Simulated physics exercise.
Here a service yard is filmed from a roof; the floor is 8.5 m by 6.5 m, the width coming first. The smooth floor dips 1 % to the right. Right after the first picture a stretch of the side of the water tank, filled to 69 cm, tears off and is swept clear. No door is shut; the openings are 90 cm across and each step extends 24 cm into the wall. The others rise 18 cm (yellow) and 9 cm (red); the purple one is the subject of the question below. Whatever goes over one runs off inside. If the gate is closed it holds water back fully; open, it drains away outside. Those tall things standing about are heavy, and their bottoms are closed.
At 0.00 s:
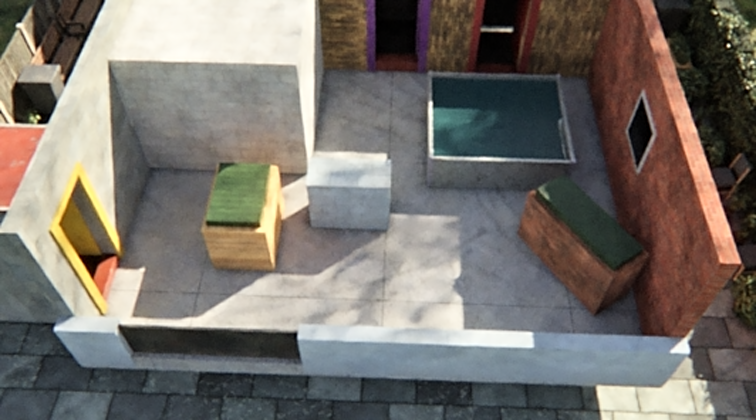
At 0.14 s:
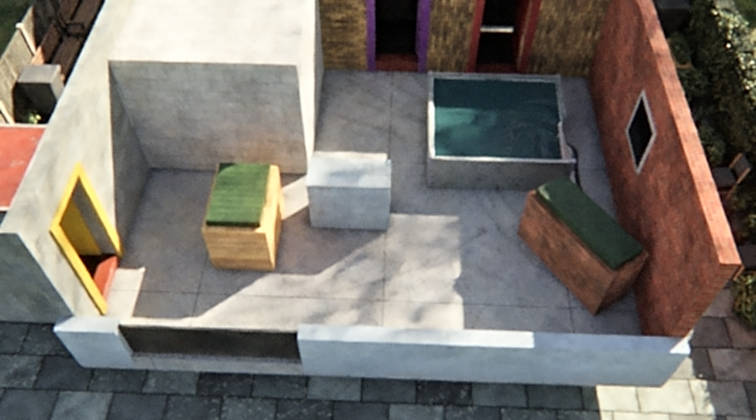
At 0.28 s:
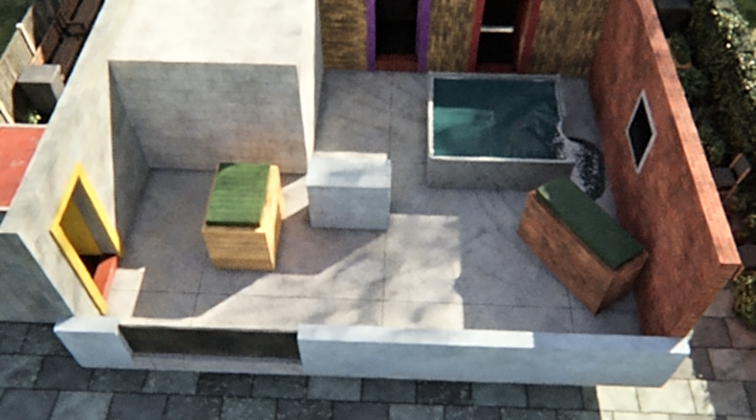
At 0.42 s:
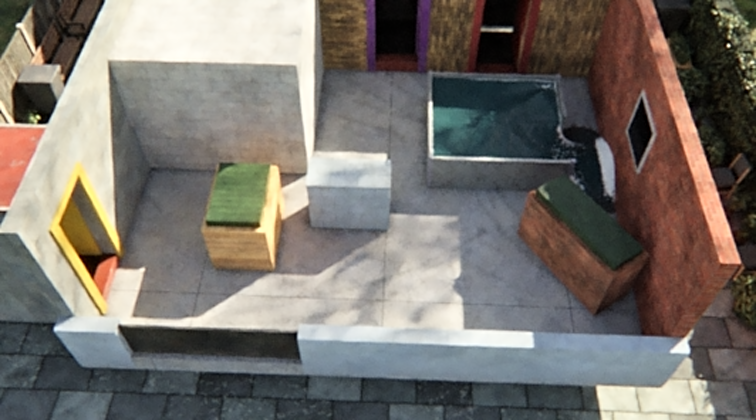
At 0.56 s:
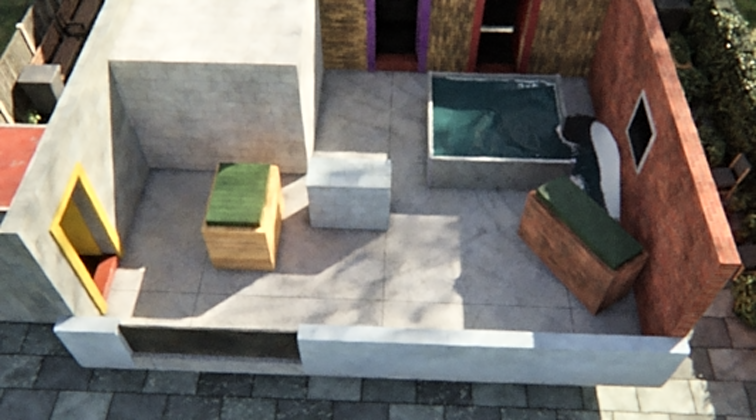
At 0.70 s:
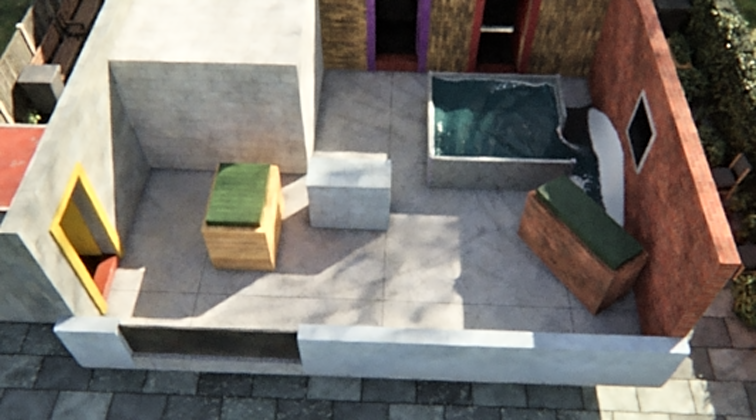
Water pouring from the right side of a raised tank in a walled yard, spreading behind a green-topped box beside a red wall.
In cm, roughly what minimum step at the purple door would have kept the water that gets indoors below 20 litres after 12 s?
It would have to be roughly 8.5 cm high.
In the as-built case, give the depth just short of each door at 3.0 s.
Lab note, cm: Purple 3; yellow 0; red 11.
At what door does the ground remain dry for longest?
Last comes the yellow one.
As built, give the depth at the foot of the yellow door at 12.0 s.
It stands about 7.5 centimetres deep.
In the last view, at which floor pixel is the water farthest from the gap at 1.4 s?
Around pixel (643, 342).
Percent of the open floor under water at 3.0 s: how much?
I'd say near 30 percent is wet.
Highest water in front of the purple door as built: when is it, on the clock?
10.0 s.
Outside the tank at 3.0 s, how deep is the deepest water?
Max depth: About 49 cm.
After 1.4 s water covers 15 % of the floor, deepest (60 cm) near (607, 176); it has not reached the purple door.
After 3.0 s water covers 30 % of the floor, deepest (49 cm) near (605, 264); 3 cm at the purple door, 0 litres in over its 26 cm step.
After 12.0 s water covers 100 % of the floor, deepest (16 cm) near (533, 203); 11 cm at the purple door, 0 litres in over its 26 cm step.
At the purple door as built, the water arrived by 2.7 s and peaked near 14 cm at 9.8 s.
Run again over the same 12 s with other heights there, 43 litres in over 7 cm, 13 litres over 9.5 cm. The limit of 20 litres is kept from about 8.5 cm up.
